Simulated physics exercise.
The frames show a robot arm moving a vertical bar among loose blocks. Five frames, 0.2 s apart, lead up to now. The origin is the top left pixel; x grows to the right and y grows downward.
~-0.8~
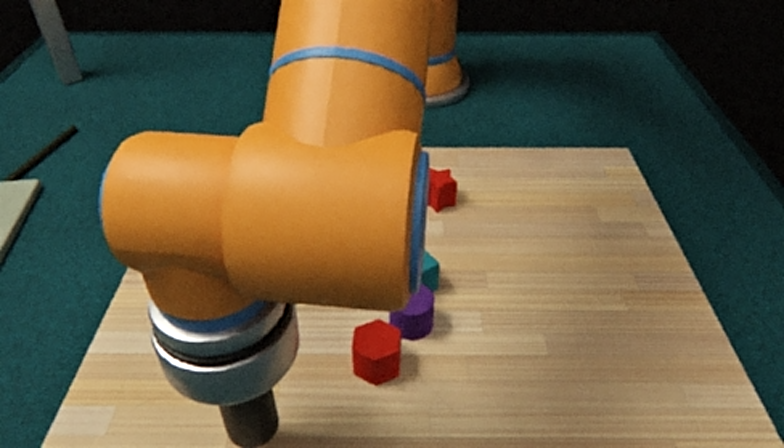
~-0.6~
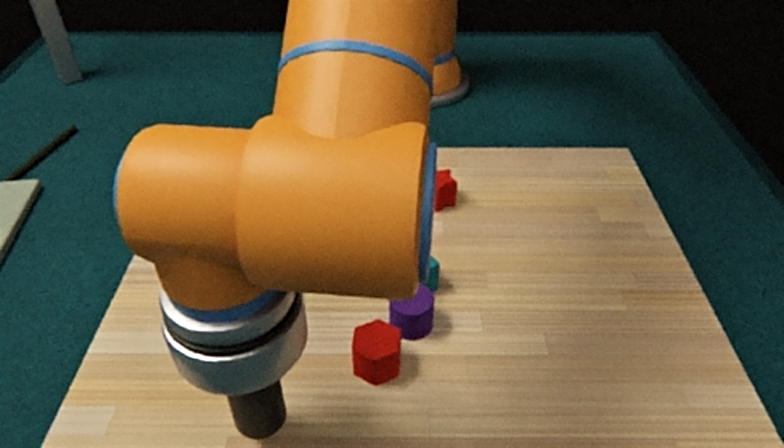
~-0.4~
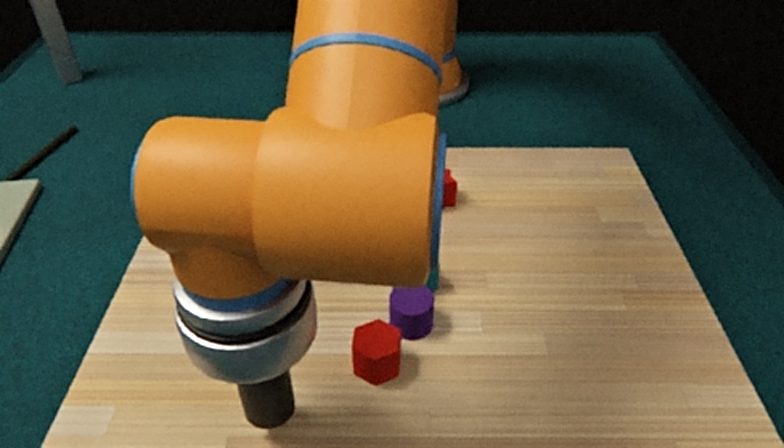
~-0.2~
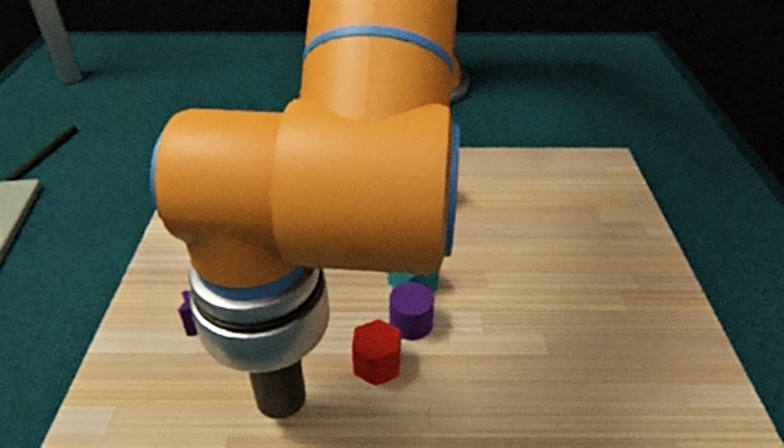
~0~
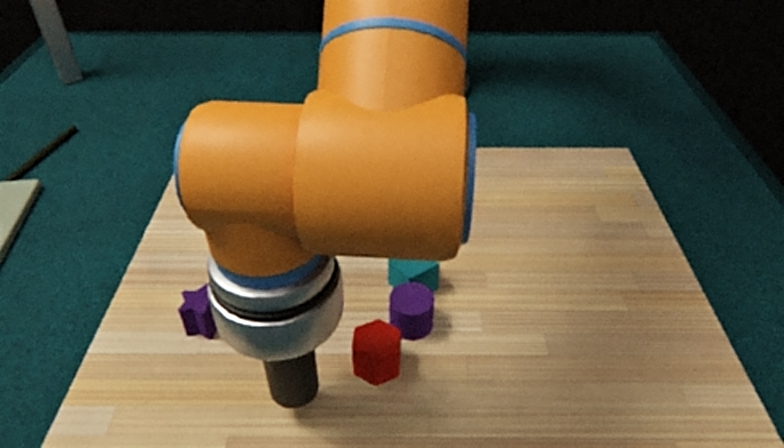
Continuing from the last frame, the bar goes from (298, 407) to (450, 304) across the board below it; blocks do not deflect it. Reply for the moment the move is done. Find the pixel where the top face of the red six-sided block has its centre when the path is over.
I think it will end close to (473, 311).
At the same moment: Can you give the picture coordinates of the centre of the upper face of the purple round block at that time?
It should be at about (476, 255).
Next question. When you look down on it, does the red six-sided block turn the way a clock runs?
Yes.
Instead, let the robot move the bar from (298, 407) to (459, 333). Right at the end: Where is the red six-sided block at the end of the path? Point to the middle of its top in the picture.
In the picture, it is at (504, 299).
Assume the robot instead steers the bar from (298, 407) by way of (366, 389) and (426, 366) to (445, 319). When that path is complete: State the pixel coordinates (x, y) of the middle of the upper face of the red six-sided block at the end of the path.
My prediction: (488, 286).
The first path, step by step. One third of the way, bar (353, 350); red six-sided block (399, 327); purple round block (417, 294).
Two thirds of the way, bar (406, 316); red six-sided block (451, 315), turned 75° clockwise; purple round block (442, 281).
At the end, bar (452, 286); red six-sided block (473, 311), turned 110° clockwise; purple round block (476, 255); turquoise four-sided block unmoved.
